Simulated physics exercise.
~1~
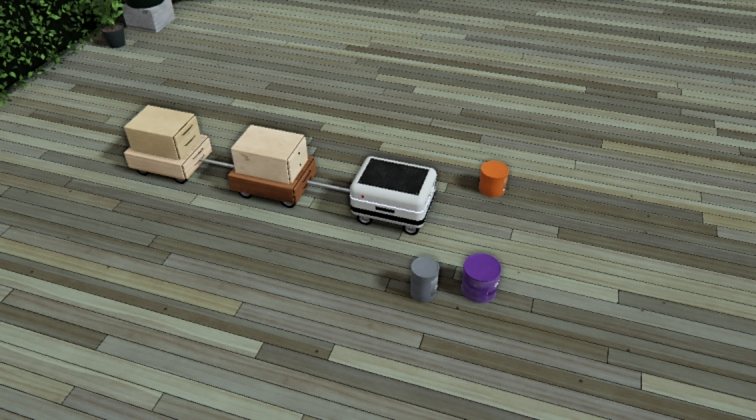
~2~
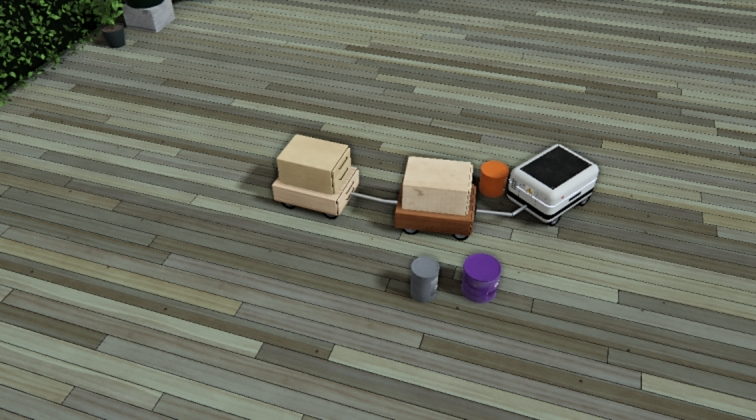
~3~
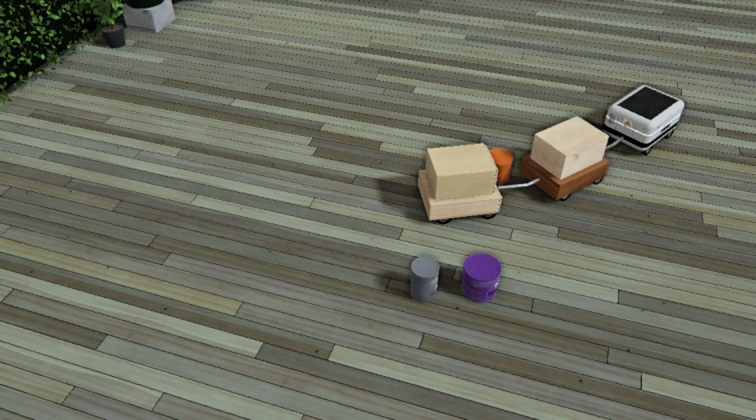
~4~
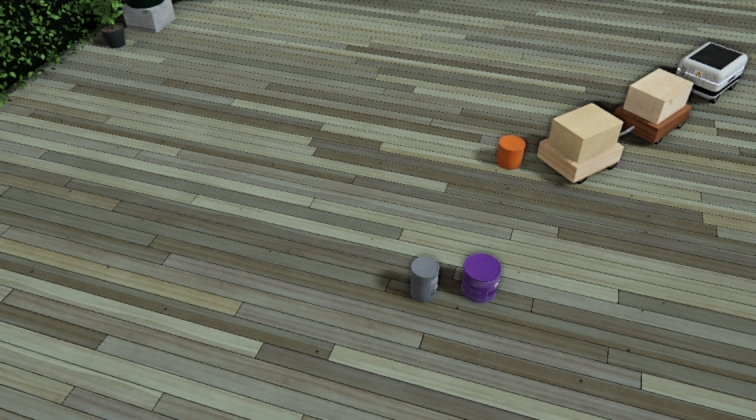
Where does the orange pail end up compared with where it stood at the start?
It ends up in a different spot, a short way up and to the right of where it first stood, and it is still upright.
